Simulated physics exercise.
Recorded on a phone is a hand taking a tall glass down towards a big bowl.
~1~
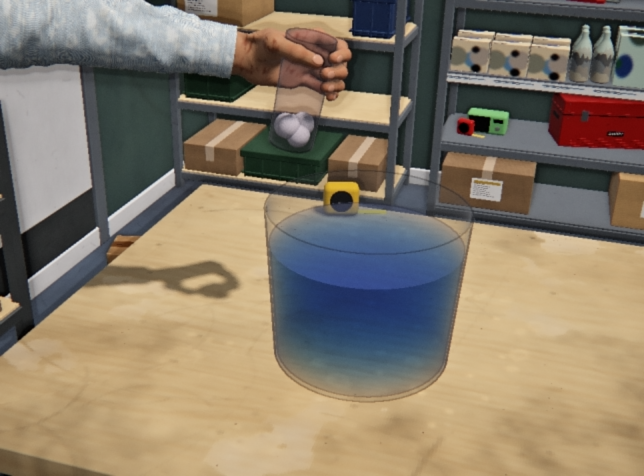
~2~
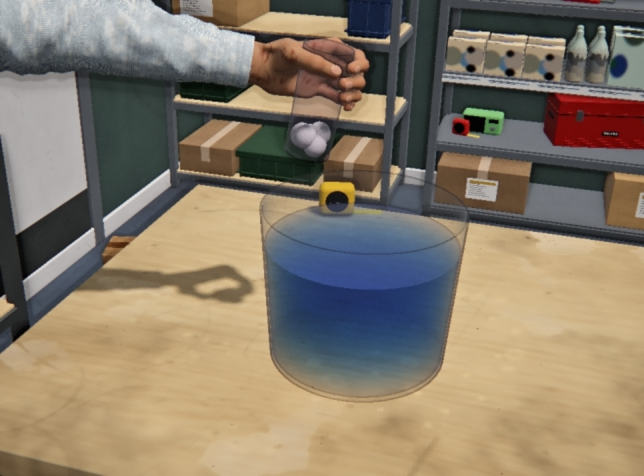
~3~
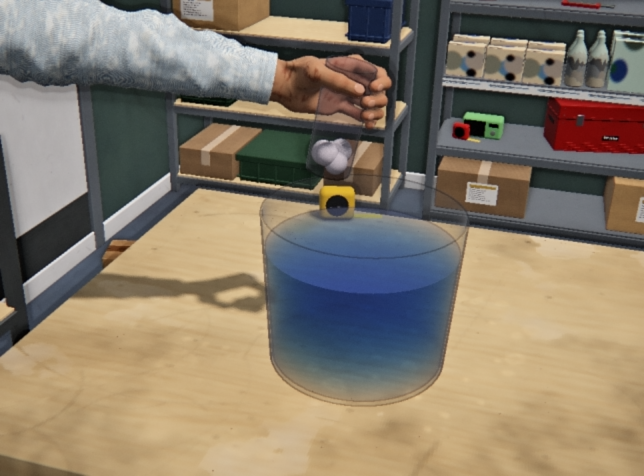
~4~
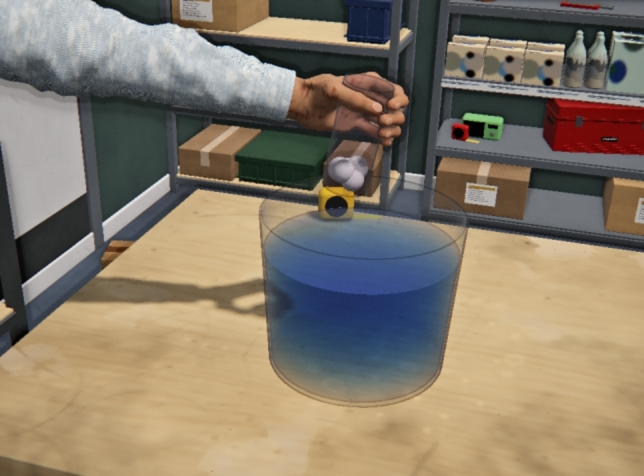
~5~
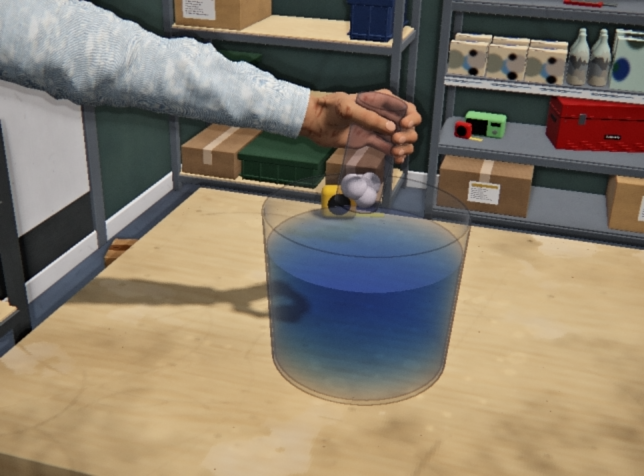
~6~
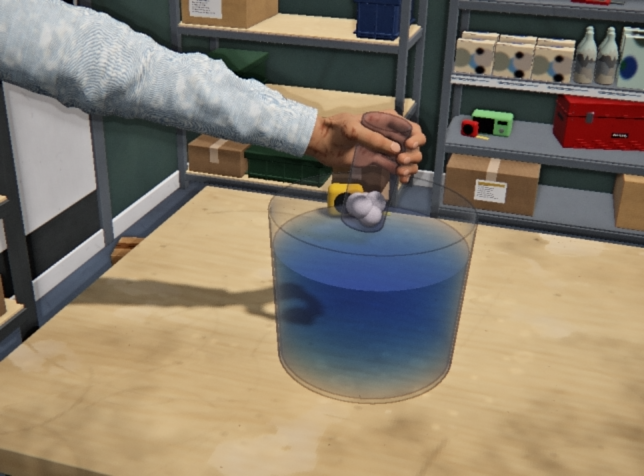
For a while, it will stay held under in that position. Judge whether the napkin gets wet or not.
It gets drenched.
Shortly, the tall glass enters the dyed water.
Then, dyed water pours in as the air escapes.
At the finish, the tall glass is under, flooded, and the napkin is wet.
